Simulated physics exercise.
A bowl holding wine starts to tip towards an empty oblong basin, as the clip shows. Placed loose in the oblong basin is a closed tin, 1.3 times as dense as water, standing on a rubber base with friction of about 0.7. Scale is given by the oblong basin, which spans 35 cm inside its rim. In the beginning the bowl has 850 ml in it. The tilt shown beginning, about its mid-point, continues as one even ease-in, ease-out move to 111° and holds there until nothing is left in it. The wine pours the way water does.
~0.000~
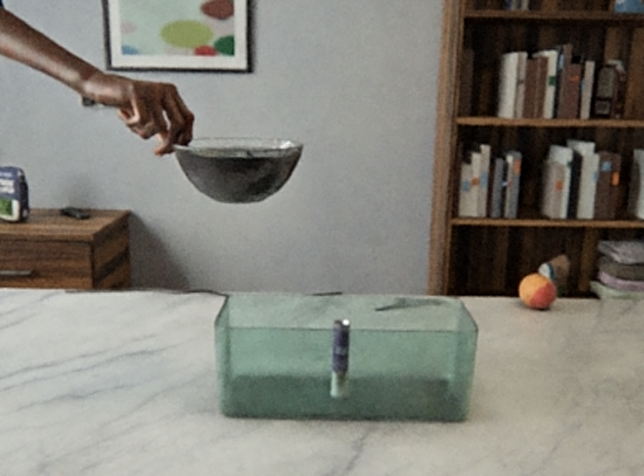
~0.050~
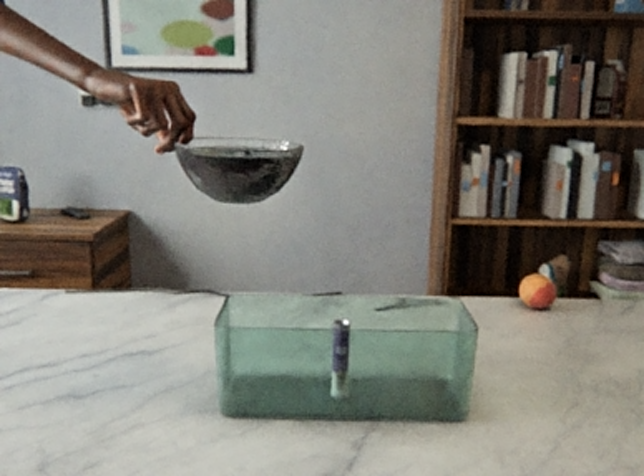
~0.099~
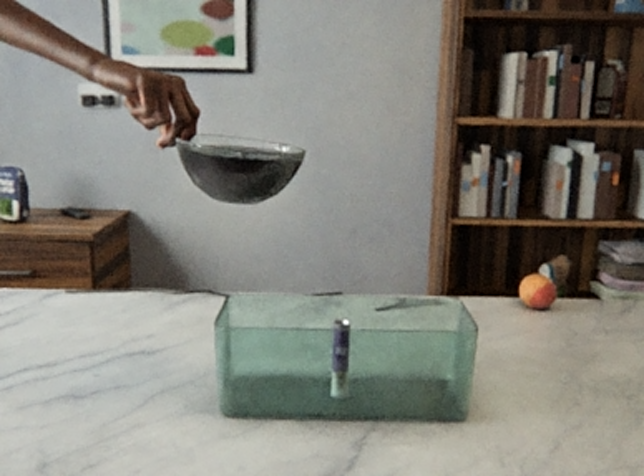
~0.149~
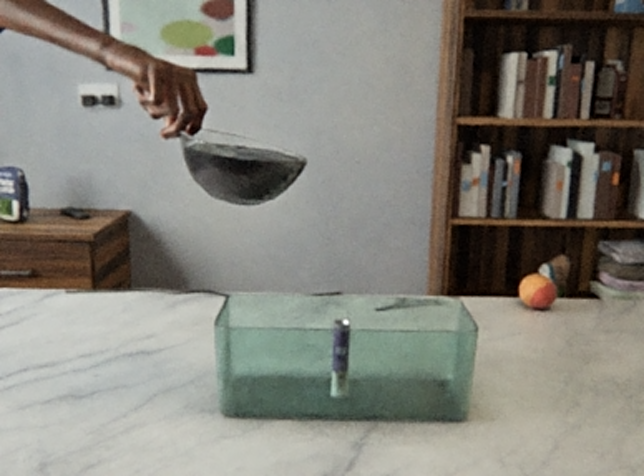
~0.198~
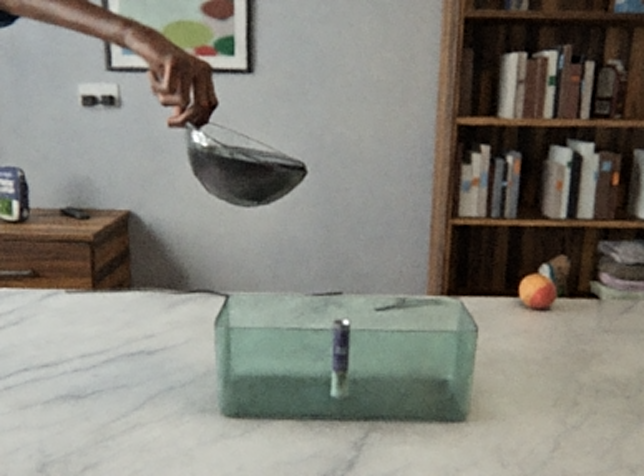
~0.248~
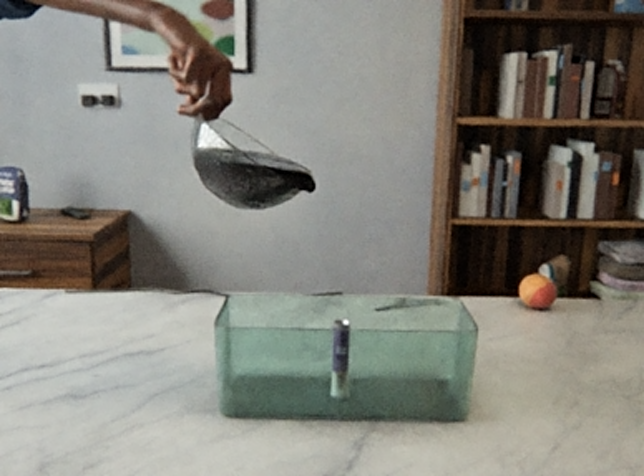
A clear bowl of dark liquid, held at its left rim by a hand, tilts rightward above a greenish oblong basin with a small container in it, gradually at first, then more steeply, as liquid edges over the right lip.
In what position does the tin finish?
It finishes upright.
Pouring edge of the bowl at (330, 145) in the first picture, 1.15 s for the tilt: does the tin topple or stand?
Then it tips over.
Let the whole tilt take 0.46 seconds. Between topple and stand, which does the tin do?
Result: Tin tipped over.
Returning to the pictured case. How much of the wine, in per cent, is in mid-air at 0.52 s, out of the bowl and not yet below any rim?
It comes to roughly 52 per cent.
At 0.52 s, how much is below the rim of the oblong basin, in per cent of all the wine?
I'd estimate some 44 percent of the liquid.
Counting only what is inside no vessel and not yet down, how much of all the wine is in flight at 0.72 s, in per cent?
Close to 5 %.
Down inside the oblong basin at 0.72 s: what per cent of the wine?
About 92 per cent.
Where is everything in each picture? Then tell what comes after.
In the first picture, tilt 0°; pouring edge (302, 146); surface from (180, 151) to (299, 154); the oblong basin's rim runs from (221, 311) to (469, 316); the tin's top is at (342, 326).
In the second picture, tilt 2°; pouring edge (303, 148); surface from (180, 150) to (299, 155).
In the third picture, tilt 6°; pouring edge (305, 153); surface from (182, 148) to (300, 157).
In the fourth picture, tilt 13°; pouring edge (306, 162); surface from (186, 146) to (304, 161).
In the fifth picture, tilt 23°; pouring edge (307, 173); surface from (191, 146) to (304, 166); 2 per cent is over the edge.
In the sixth picture, tilt 34°; pouring edge (305, 187); surface from (196, 152) to (297, 173); 10 per cent is over the edge.
After 0.52 s the tilt is 99° and 5 per cent is still to pour; the tin stands where it began.
After 0.72 s the tilt is 111° and 0 per cent is still to pour; the tin stands 1 cm from where it began.
After 0.93 s the tilt is 111° and 0 per cent is still to pour; the tin stands 1 cm from where it began.
After 1.16 s the tilt is 111° and 0 per cent is still to pour; the tin stands where it began.
In the end the tin stands where it began.
